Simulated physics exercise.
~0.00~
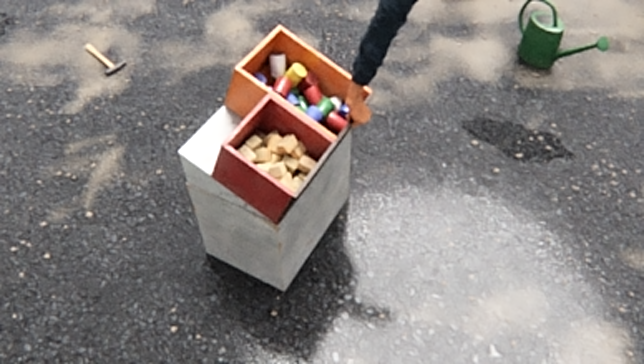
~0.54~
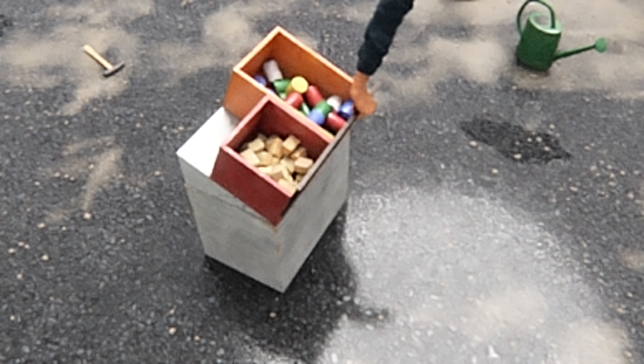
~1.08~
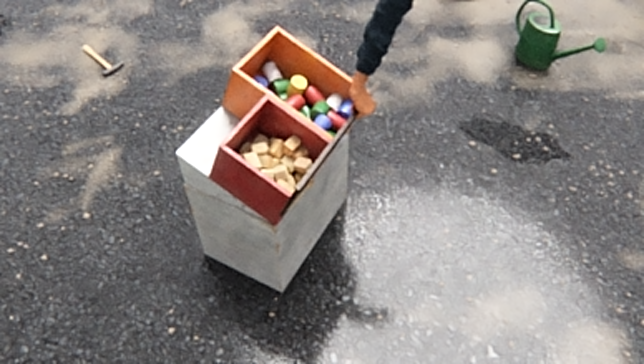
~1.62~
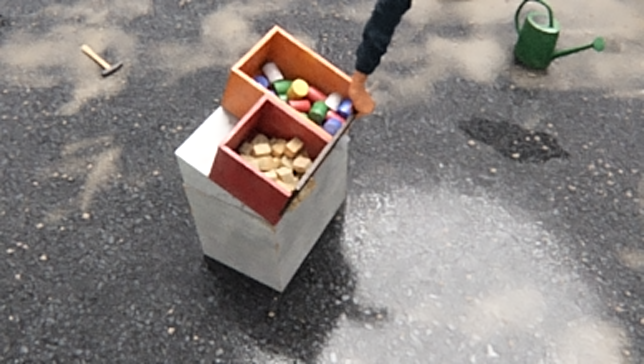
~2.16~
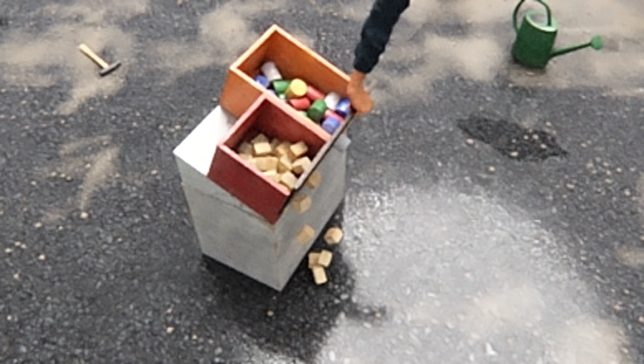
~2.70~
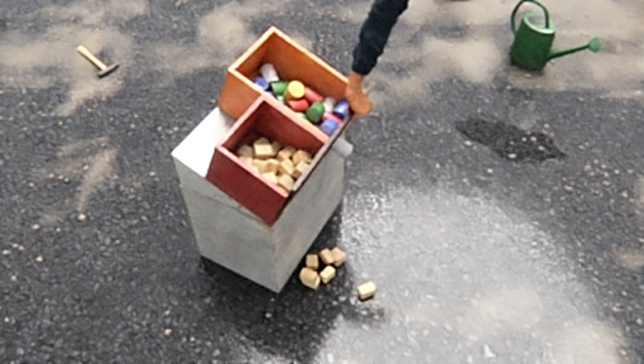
Several timber offcuts spill from the red bin to the ground while a hand stays beside the orange bin.
